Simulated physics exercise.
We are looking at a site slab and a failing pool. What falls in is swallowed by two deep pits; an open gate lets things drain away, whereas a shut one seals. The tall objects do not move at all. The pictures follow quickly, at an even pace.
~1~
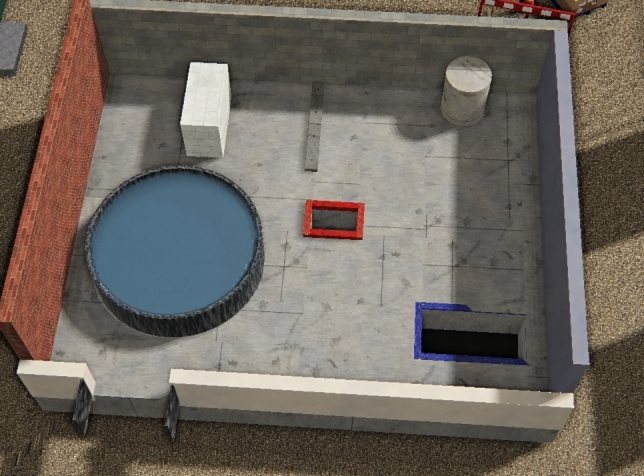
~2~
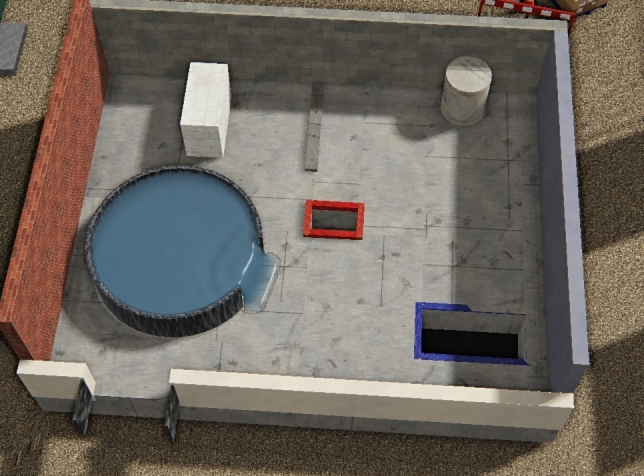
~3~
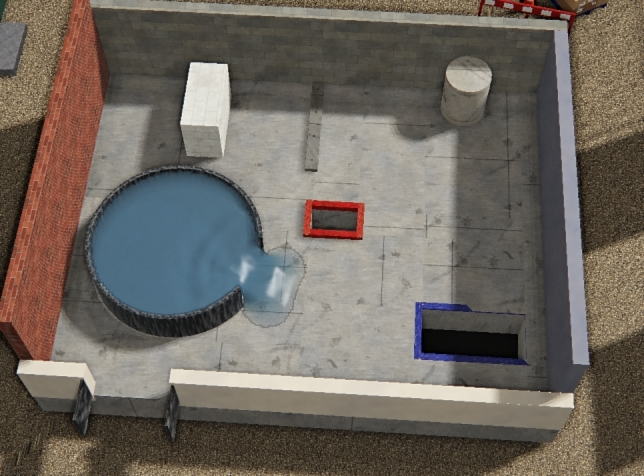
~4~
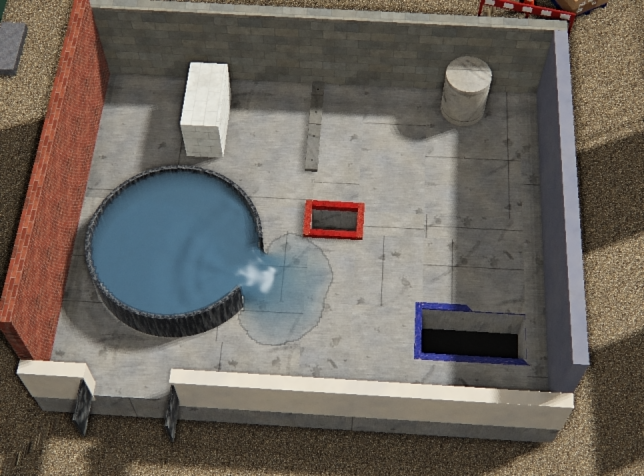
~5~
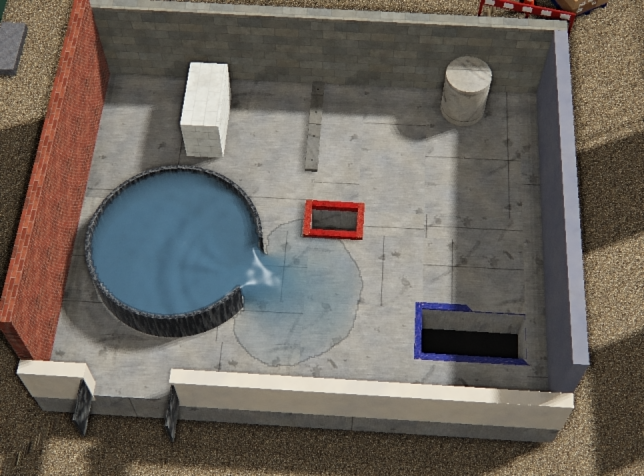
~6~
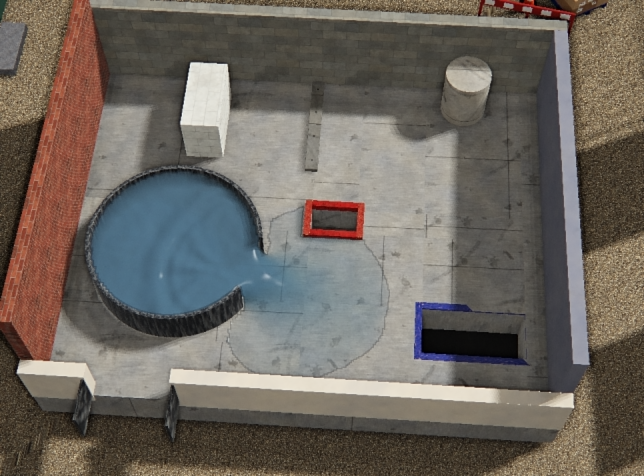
In this clip, a round pool of blue water on a walled concrete slab opens at its right side, and water pours through the gap, spreading across the floor in a widening puddle below the red-framed pit.
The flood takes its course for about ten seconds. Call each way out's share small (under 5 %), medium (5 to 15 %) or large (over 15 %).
Small, medium or large: The gate gets a small share; the red pit gets a small share; the blue pit gets a large share.
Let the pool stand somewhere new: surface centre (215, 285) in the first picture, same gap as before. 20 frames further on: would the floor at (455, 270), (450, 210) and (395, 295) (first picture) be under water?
Location one: Soaked; location two: Soaked; location three: Soaked.
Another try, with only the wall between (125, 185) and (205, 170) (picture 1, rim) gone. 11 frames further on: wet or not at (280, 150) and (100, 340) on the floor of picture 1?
First spot submerged, second spot spared.
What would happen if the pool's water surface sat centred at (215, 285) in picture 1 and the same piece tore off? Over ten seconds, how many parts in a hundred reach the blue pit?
Blue: 45 %.
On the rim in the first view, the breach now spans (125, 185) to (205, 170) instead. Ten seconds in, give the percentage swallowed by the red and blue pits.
Estimates in per cent: Red 2, blue 4.
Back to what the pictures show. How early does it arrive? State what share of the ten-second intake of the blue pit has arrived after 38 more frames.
60 %.
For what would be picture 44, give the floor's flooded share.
That works out at 55 %.
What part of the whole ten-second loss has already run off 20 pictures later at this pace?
I'd put it near 20 in a hundred.
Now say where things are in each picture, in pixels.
Still water in the pool at (175, 241), in the first picture.
The front is at (272, 257), out from the gap at (255, 276), in the second picture.
The front is at (298, 261), out from the gap at (255, 277), in the third picture.
Water pours out at (255, 278) and has run to (327, 271), in the fourth picture.
Water pours out at (255, 277) and has run to (347, 324), in the fifth picture.
The front is at (374, 336), out from the gap at (255, 277), in the sixth picture.
A moment on, water covers 25 % of the floor; the gate 0 %, the red pit 0 %, the blue pit 1 %.
Next, water covers 35 % of the floor; the gate 0 %, the red pit 0 %, the blue pit 3 %.
Then, water covers 40 % of the floor; the gate 0 %, the red pit 0 %, the blue pit 9 %.
Later, water covers 55 % of the floor; the gate 0 %, the red pit 0 %, the blue pit 24 %.
In the end, water covers 70 % of the floor; the gate 0 %, the red pit 0 %, the blue pit 41 %.
